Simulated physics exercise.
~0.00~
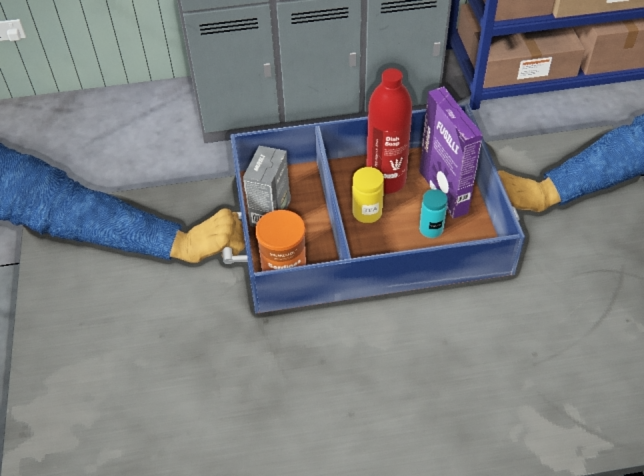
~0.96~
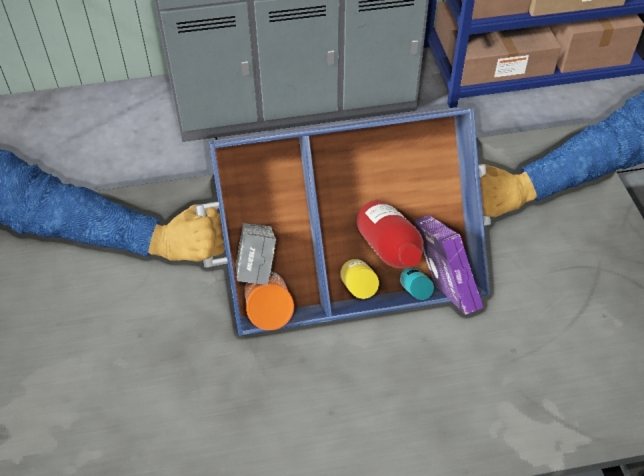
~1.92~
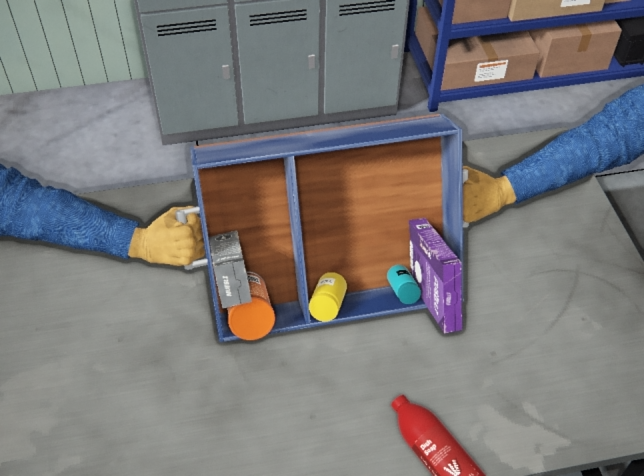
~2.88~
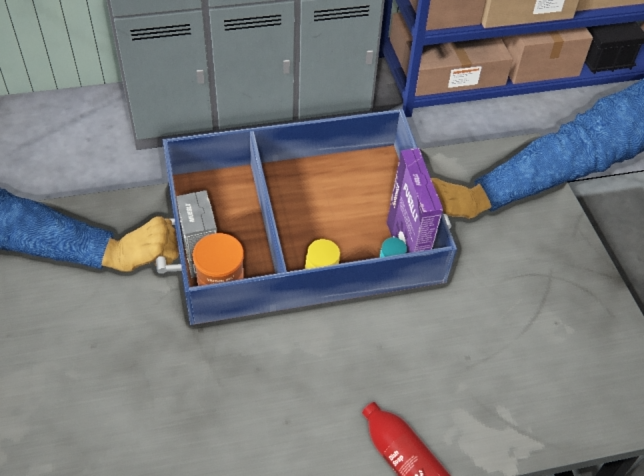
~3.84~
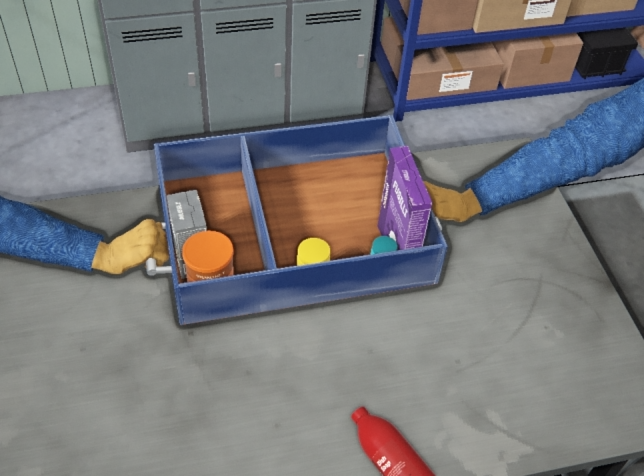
We see two gloved hands holding a blue divided crate of containers and packets, tipping its near side steeply down so the contents slide and the red bottle falls out, then levelling it, with the bottle lying on the grey surface and everything else still inside.
